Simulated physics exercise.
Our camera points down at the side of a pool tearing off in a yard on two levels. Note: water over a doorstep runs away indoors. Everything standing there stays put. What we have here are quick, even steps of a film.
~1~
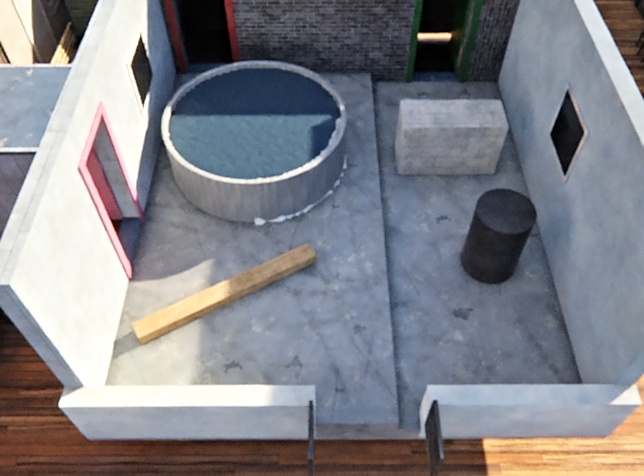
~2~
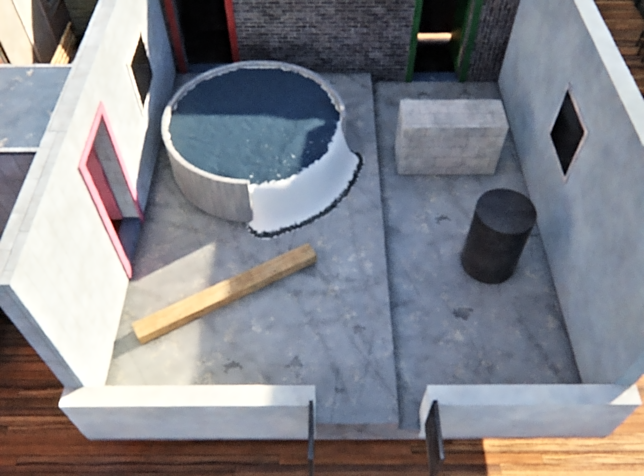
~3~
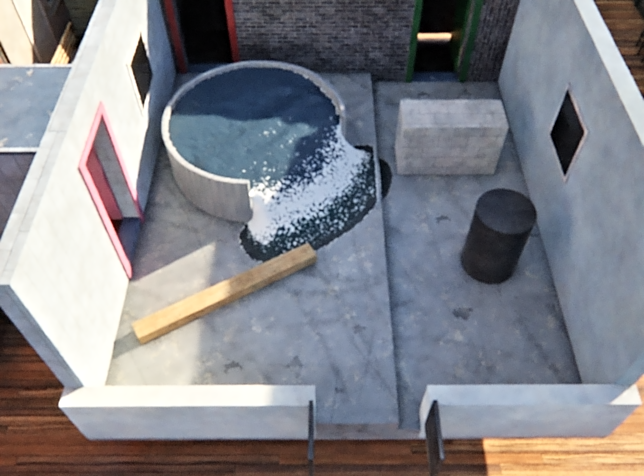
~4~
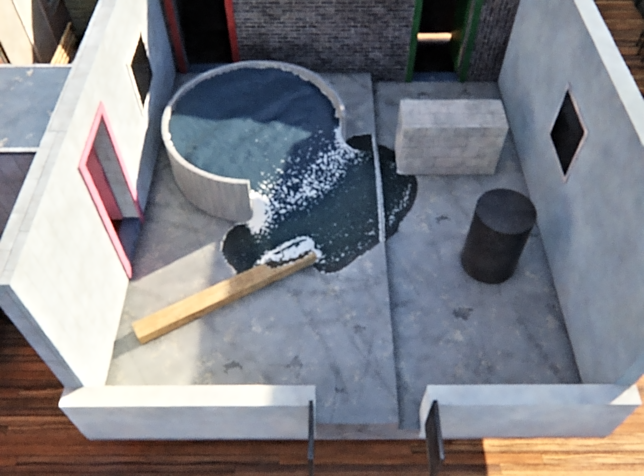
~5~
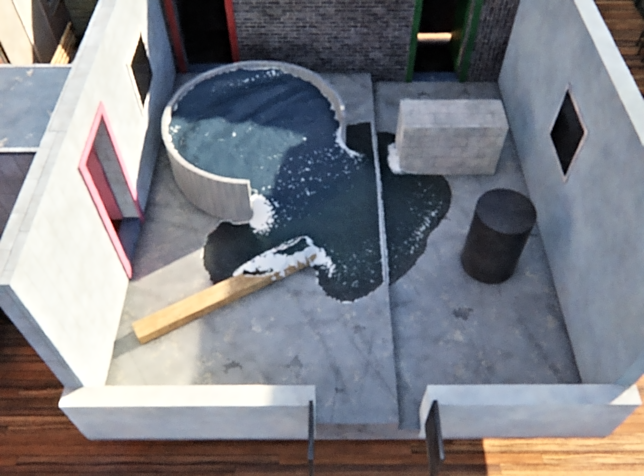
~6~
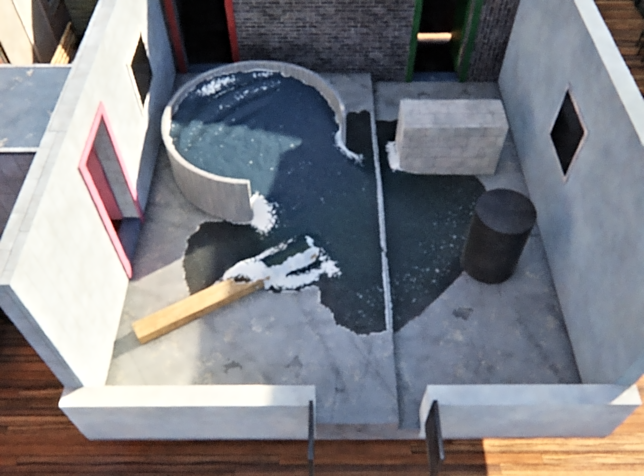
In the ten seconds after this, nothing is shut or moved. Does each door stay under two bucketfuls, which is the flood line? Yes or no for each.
Green door - no, it floods; red door - yes, stays under; pink door - yes, stays under.
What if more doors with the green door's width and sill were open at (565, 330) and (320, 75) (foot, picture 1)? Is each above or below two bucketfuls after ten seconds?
Exceeds it; stays within it.
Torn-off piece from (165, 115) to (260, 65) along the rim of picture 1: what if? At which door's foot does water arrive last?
That is the green one.
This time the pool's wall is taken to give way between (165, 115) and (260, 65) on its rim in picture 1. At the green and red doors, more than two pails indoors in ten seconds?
As I see it, the green door tops the mark and the red door tops the mark.
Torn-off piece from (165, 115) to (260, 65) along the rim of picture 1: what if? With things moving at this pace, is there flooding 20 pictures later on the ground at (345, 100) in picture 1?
Submerged.
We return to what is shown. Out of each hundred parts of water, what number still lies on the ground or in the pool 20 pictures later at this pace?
About 94 per cent.
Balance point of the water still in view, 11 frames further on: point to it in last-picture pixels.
At about (344, 220).
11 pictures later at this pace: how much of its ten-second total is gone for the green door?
Close to 0 out of every hundred.
A moment on, water covers 55 % of the floor; the green door not reached, the red door not reached, the pink door not reached.
Next, water covers 70 % of the floor; the green door wet at the sill, nothing in, the red door not reached, the pink door wet at the sill, nothing in.
Then, water covers 75 % of the floor; the green door under two buckets in, the red door not reached, the pink door wet at the sill, nothing in.
Later, water covers 85 % of the floor; the green door over two buckets in, the red door wet at the sill, nothing in, the pink door wet at the sill, nothing in.
In the end, water covers 90 % of the floor; the green door far over two buckets in, the red door wet at the sill, nothing in, the pink door wet at the sill, nothing in.
